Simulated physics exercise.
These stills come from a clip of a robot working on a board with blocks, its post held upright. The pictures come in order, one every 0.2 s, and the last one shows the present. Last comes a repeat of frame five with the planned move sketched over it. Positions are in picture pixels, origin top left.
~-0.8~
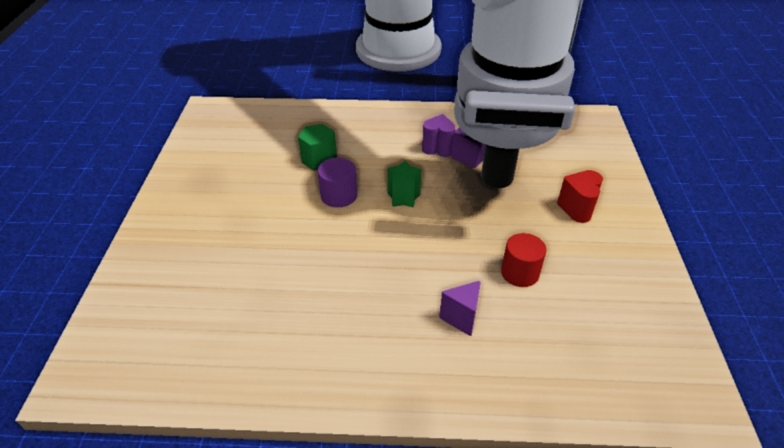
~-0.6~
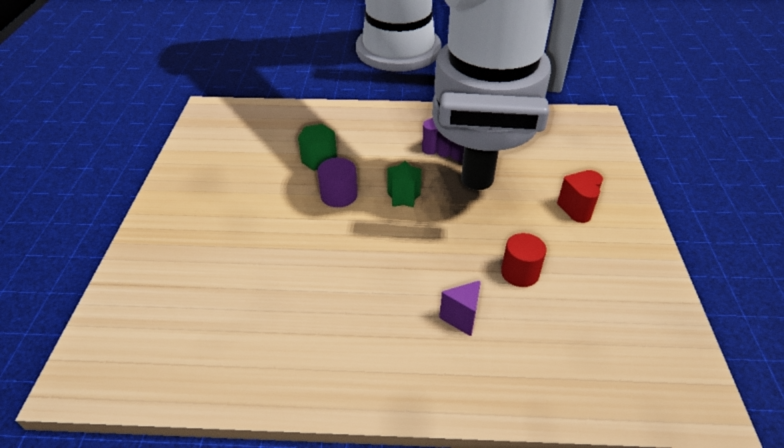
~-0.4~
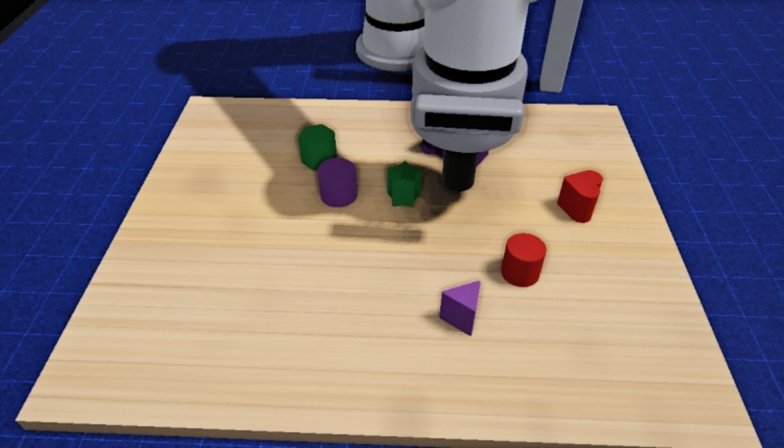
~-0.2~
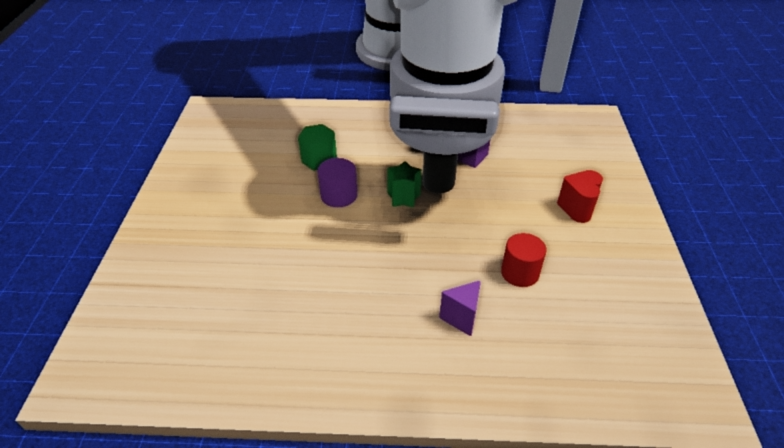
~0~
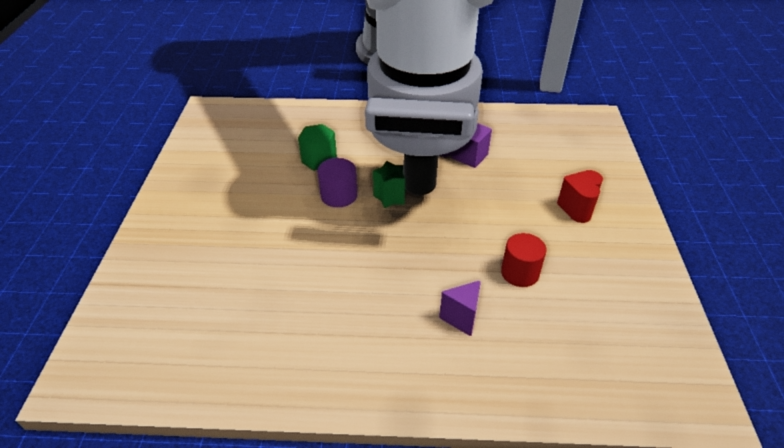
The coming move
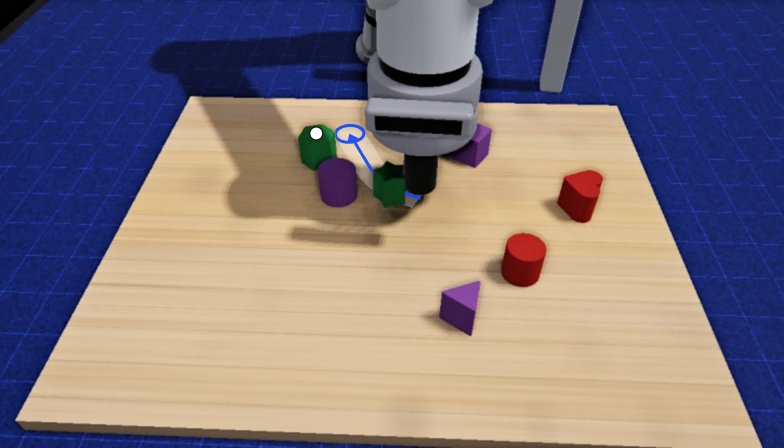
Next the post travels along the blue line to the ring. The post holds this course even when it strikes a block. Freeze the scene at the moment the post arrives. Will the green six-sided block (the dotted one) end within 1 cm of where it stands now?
It seems so.
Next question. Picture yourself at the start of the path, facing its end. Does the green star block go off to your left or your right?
So, looking from the first point of the path to the last, the green star block moves leftwards.
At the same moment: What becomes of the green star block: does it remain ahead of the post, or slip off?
By the time the path ends, the green star block has slid off to the side or behind.
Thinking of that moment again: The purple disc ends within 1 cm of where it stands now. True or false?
False - the claim does not hold.
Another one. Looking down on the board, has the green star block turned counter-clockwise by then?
Yes.
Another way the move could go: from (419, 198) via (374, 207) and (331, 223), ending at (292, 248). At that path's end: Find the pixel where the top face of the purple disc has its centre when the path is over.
Just about (304, 163).
Path on the board, from (419, 198) through (382, 181) and (364, 157) to (350, 134); the dot is on the green six-sided block.
The first path, step by step. One third of the way, post (381, 169); purple disc (328, 170); green star block (361, 168), turned 50° anticlockwise.
Two thirds of the way, post (363, 145); purple disc (327, 170); green star block (361, 168), turned 55° anticlockwise.
At the end, post (349, 122); green six-sided block in place; purple disc (327, 170); green star block (361, 168), turned 55° anticlockwise.
